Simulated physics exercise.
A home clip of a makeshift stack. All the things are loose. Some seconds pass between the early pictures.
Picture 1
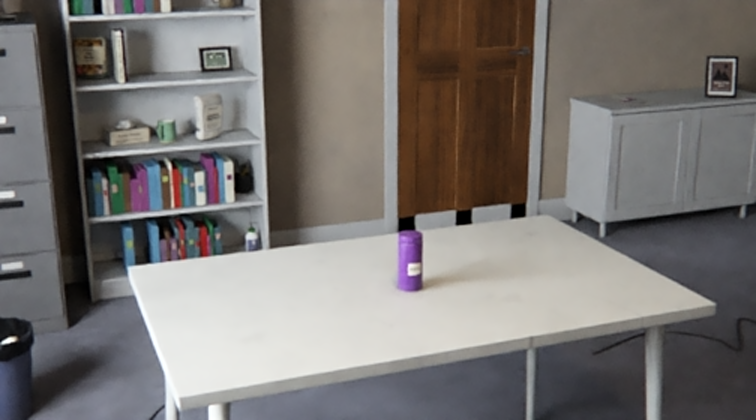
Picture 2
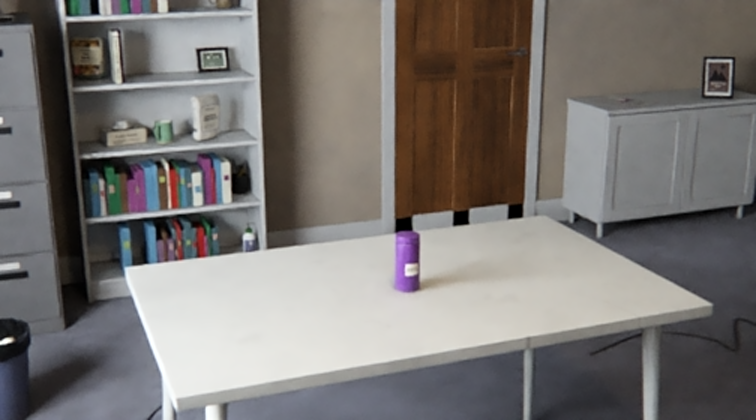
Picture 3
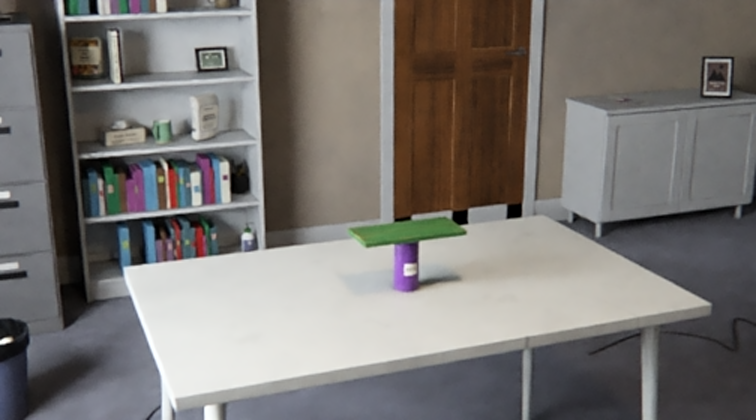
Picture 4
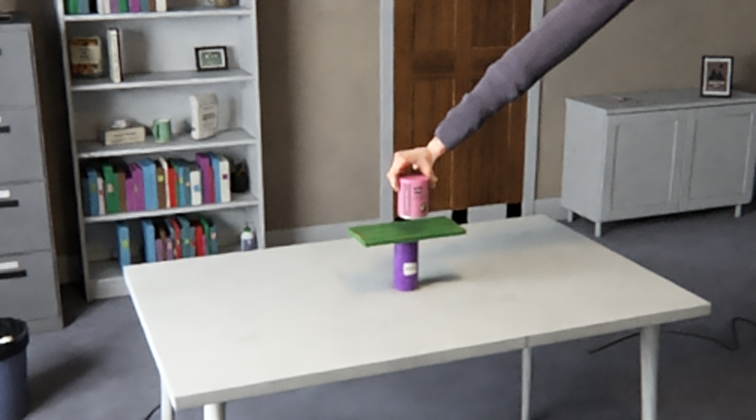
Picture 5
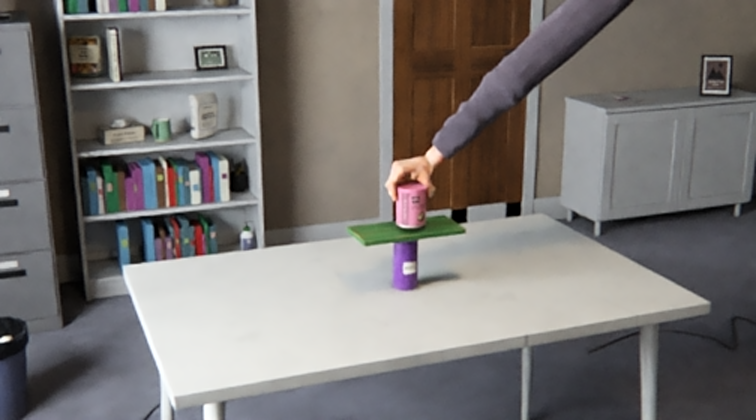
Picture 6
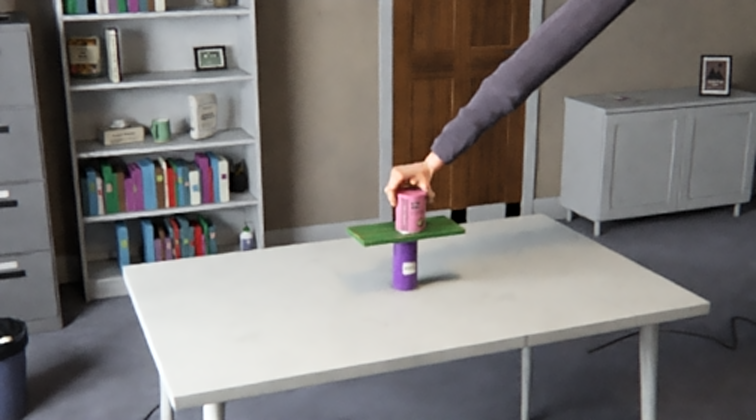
An office-like room with a bookshelf, a wooden door and a grey cabinet is seen from slightly above, across a white table, in a nearly still view. A purple can stands near the middle of the table, and a green board then appears lying across its top. An arm in a dark sleeve reaches in from the upper right and lowers a pink tin onto the board, keeping its hand on it.
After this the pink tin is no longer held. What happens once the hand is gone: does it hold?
Outcome: The stack holds.
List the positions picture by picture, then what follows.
In the first picture, the last thing is not in view yet.
In the second picture, the last thing is not in view yet.
In the third picture, the last thing is not in view yet; green board (407, 231).
The fourth picture shows still above its spot; pink tin (413, 196); green board (407, 231).
The fifth picture shows still above its spot; pink tin (411, 205); green board (406, 230).
The sixth picture shows in place under the hand; pink tin (411, 210); green board (406, 230).
Then, 0.20 s later than the last frame, all is still.
Then, 0.50 s later than the last frame, pink tin resting near (411, 211).
When it is over, all 3 as before. End places, in pixels of the last picture, pink tin near (411, 211). The stack stays up.
